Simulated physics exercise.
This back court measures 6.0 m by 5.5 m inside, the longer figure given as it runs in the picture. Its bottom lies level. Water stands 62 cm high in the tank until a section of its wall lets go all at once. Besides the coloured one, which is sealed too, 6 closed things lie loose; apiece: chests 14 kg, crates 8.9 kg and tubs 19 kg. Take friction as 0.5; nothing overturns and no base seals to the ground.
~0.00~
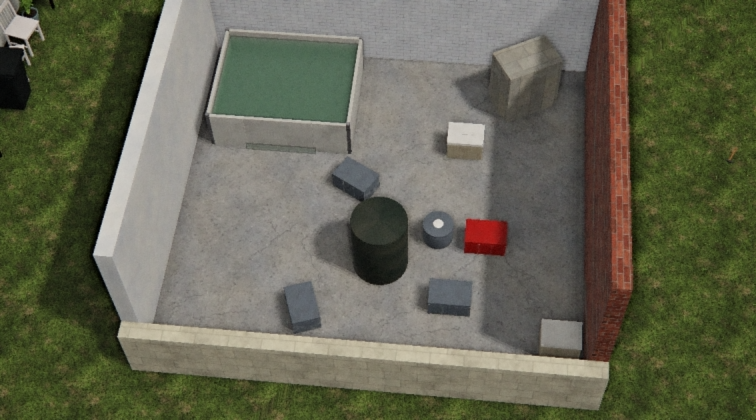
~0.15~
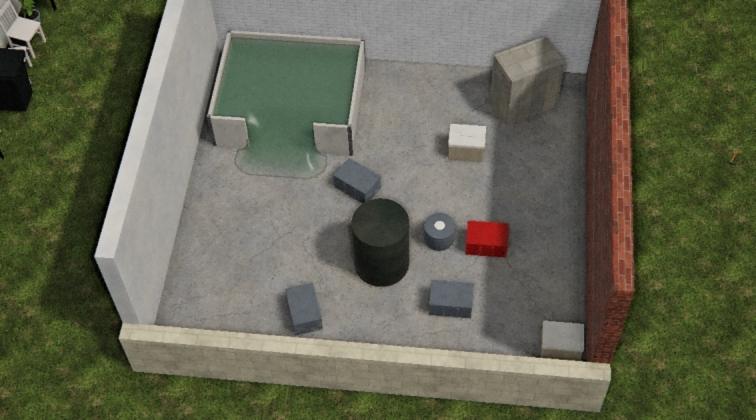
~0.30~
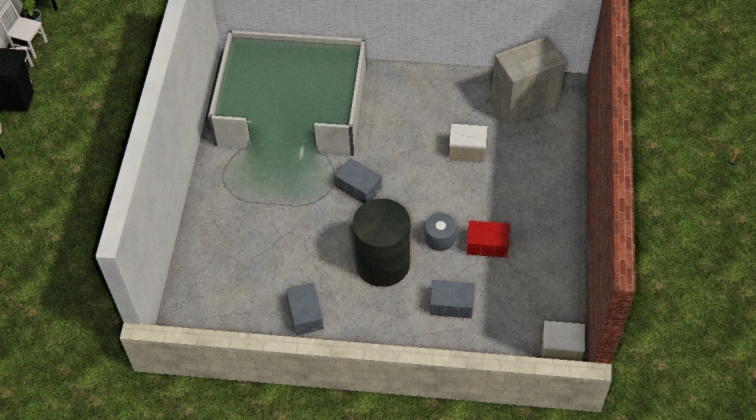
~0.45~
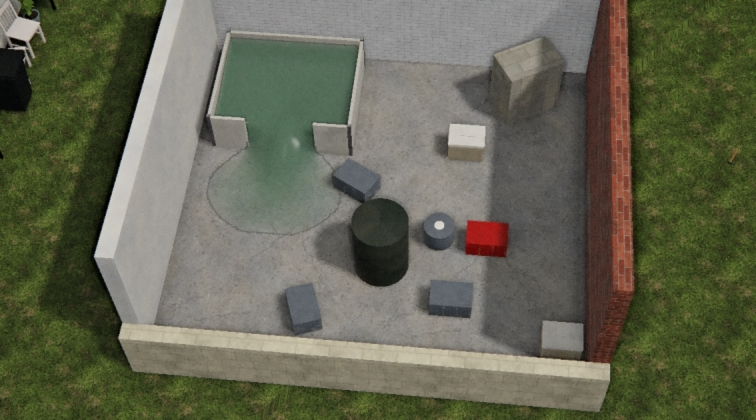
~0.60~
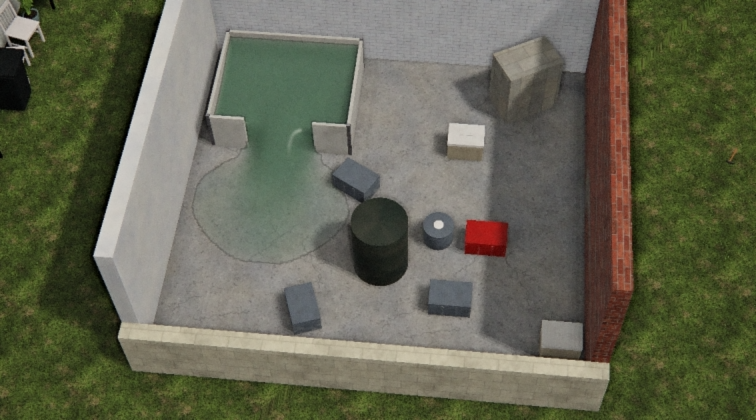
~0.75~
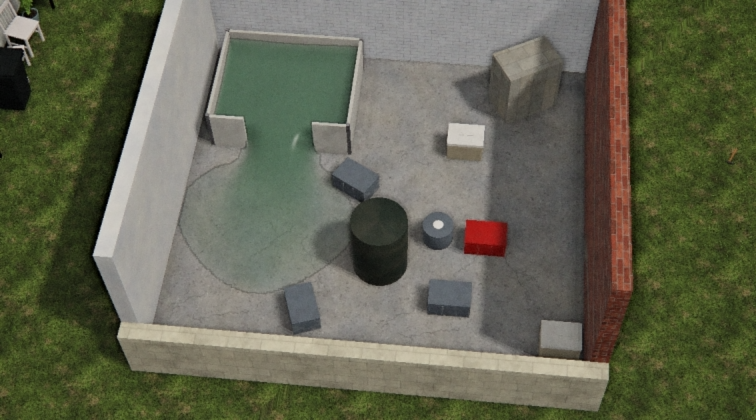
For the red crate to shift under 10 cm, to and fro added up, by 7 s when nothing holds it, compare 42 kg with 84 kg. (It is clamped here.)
For it, the lower weight is enough.
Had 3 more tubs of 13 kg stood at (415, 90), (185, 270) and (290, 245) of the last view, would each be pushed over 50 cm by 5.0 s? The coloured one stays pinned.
In turn: Under, over, past it.
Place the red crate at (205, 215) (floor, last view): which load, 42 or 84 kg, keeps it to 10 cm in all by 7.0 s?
Only the larger holds.
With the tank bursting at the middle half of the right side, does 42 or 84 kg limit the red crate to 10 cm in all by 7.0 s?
In that case only the larger load is enough.
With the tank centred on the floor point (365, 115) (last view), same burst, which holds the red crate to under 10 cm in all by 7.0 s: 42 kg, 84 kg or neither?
In that case the lower weight is enough.
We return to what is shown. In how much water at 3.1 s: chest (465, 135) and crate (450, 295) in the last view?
Roughly 0 and 4 cm.
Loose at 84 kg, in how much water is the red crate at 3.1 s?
Roughly 0 cm.
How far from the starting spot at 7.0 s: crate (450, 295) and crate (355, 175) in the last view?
In turn: 200 cm, 30 cm.
After 1.4 s the red crate would be 0 cm from its start with 42 kg and 0 cm from its start with 84 kg; 0 cm of water round it then.
After 3.1 s the red crate would be 0 cm from its start with 42 kg and 0 cm from its start with 84 kg; 0 cm of water round it then.
After 4.9 s the red crate would be 0 cm from its start with 42 kg and 0 cm from its start with 84 kg; 3 cm of water round it then.
After 7.0 s the red crate would be 0 cm from its start with 42 kg and 0 cm from its start with 84 kg; 6 cm of water round it then.
